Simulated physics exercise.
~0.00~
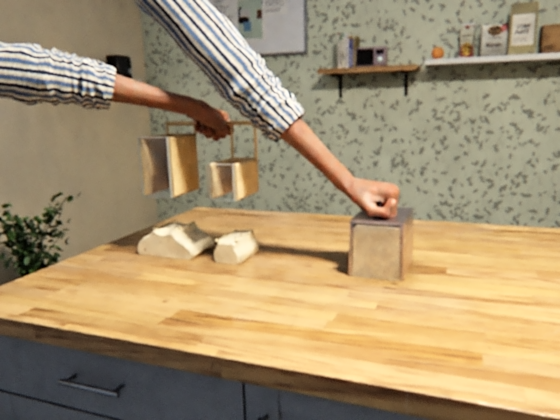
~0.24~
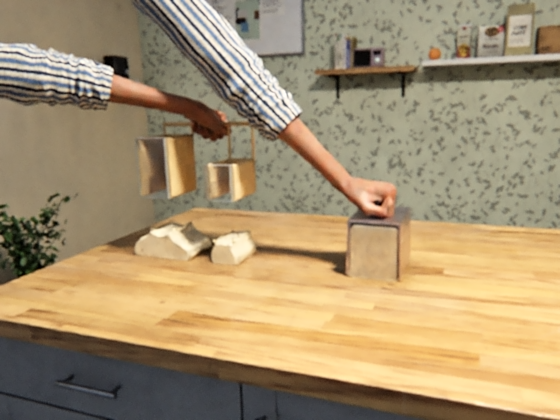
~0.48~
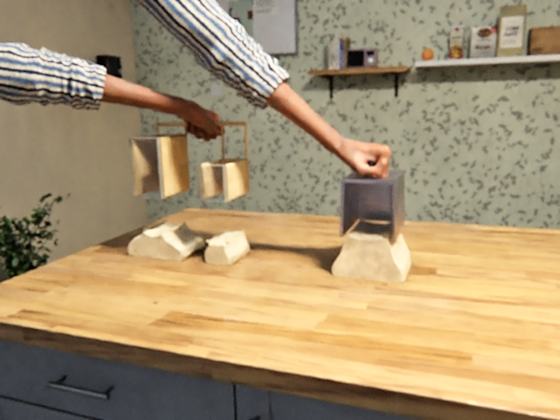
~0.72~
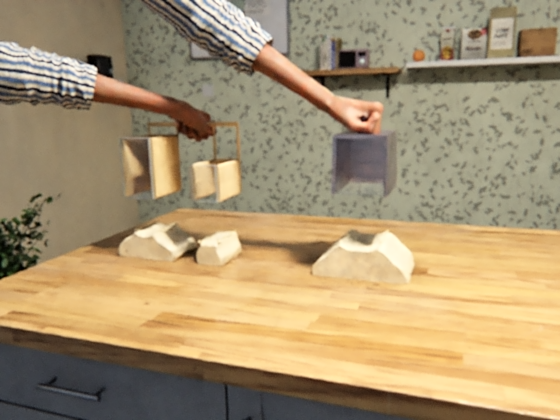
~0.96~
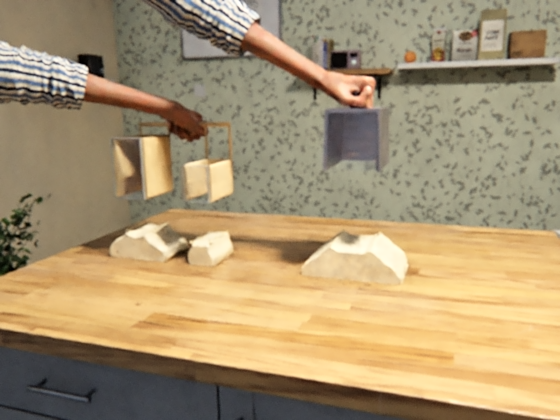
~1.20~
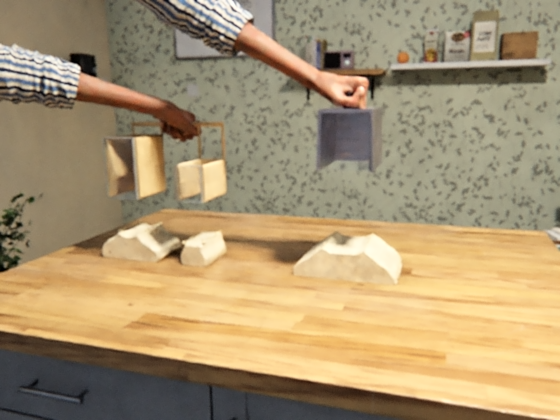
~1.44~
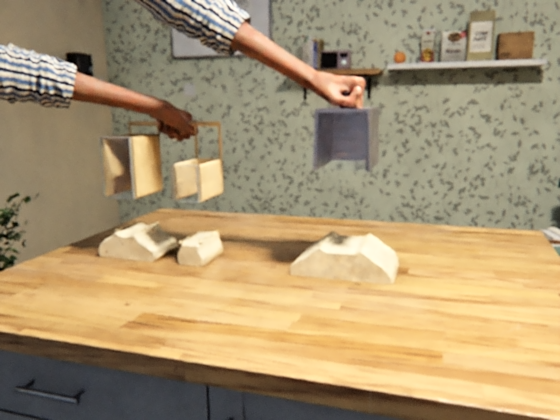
A square tin, gripped by a hand in a striped sleeve, rose straight up off the wooden table, leaving a pale, thick mass that slumped into a low, wide mound, while the other hand held two more moulds above two smaller lumps on the left.
